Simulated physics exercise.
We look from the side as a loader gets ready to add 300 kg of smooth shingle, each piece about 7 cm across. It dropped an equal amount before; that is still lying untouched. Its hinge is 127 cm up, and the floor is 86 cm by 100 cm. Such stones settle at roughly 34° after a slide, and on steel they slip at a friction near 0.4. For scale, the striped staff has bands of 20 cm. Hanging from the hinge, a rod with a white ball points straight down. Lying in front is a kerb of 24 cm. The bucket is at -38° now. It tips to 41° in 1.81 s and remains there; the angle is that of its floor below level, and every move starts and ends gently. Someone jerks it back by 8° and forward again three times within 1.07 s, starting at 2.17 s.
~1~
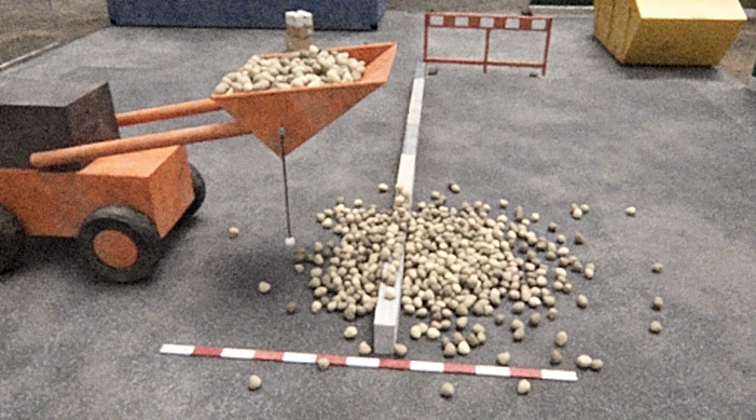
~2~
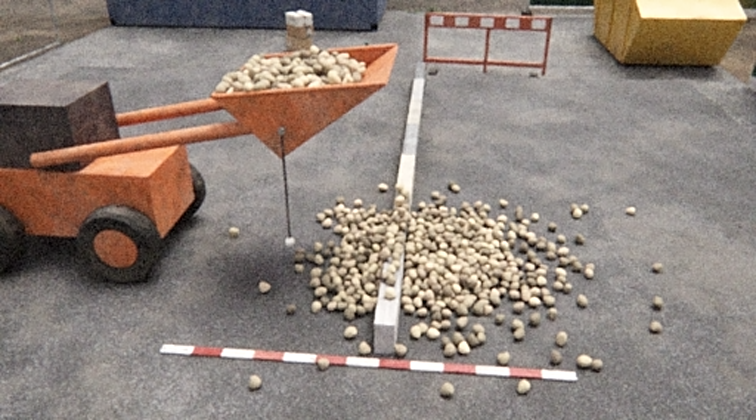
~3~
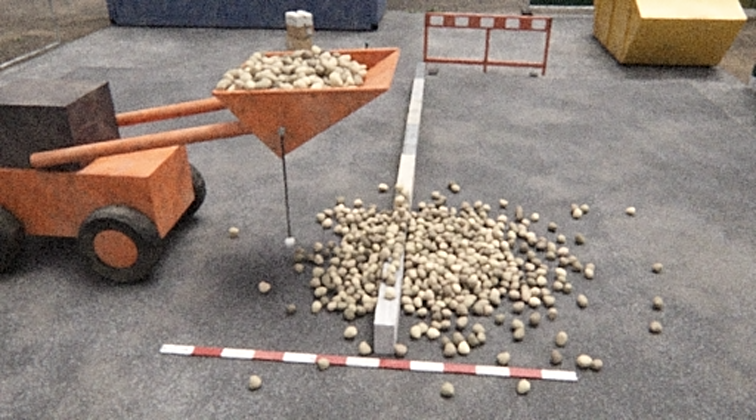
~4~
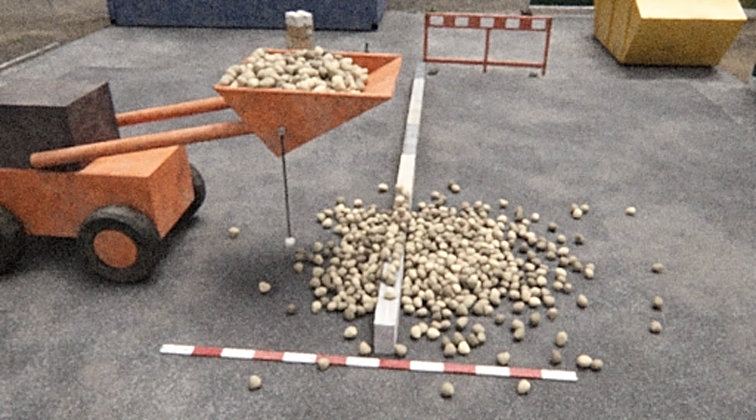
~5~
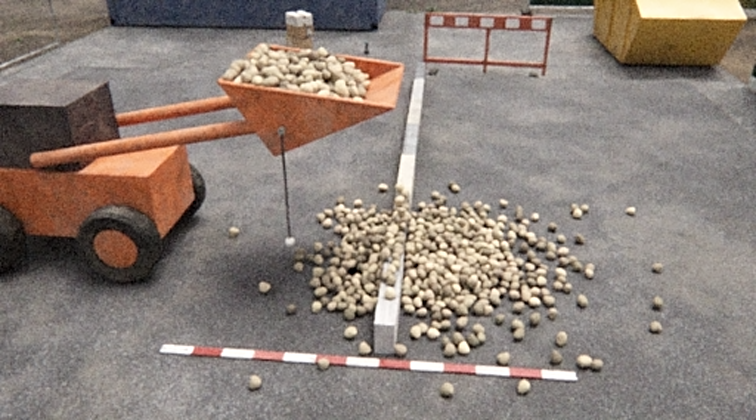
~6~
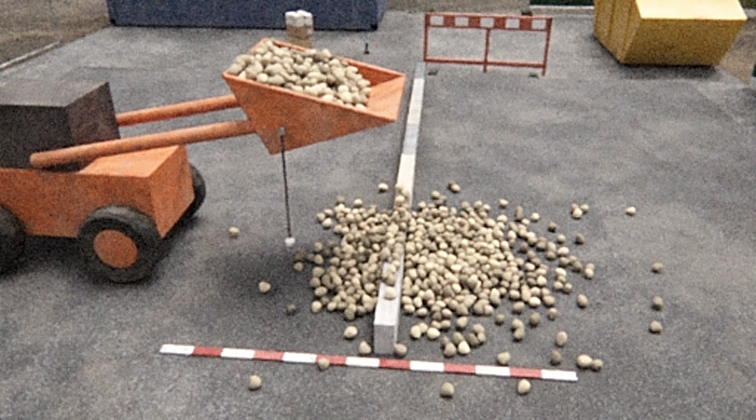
An orange loader's raised bucket, full of pale rounded stones, barely moves at first, then tilts forward to the right, its front edge dipping a little while the stones stay inside. The loader and its arms keep still, and the stone heap lying across the kerb below remains unchanged.
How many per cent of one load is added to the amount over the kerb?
About 83 per cent of a load.
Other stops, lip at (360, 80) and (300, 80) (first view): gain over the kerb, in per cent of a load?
I'd expect near 45 per cent first and near 0 per cent next.
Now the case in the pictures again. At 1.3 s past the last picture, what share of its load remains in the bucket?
It keeps some 20 percent of its load.
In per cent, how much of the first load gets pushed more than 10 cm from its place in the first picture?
About 20 %.
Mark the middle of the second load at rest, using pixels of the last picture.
Middle: Approx. (442, 251) px.
Then, 0.8 s after the last picture the floor is at 29°; in per cent of one load, 93 in the bucket, 42 on this side of the kerb, 65 over the kerb; the foremost stones are at (612, 243).
Then, 1.3 s after the last picture the floor is at 41°; in per cent of one load, 19 in the bucket, 65 on this side of the kerb, 116 over the kerb; the foremost stones are at (612, 243).
Then, 3.1 s after the last picture the floor is at 41°; in per cent of one load, 0 in the bucket, 51 on this side of the kerb, 149 over the kerb; the foremost stones are at (647, 287).
Then, 5.6 s after the last picture the floor is at 41°; in per cent of one load, 0 in the bucket, 51 on this side of the kerb, 149 over the kerb; the foremost stones are at (647, 287). Net gain over the kerb, 83.
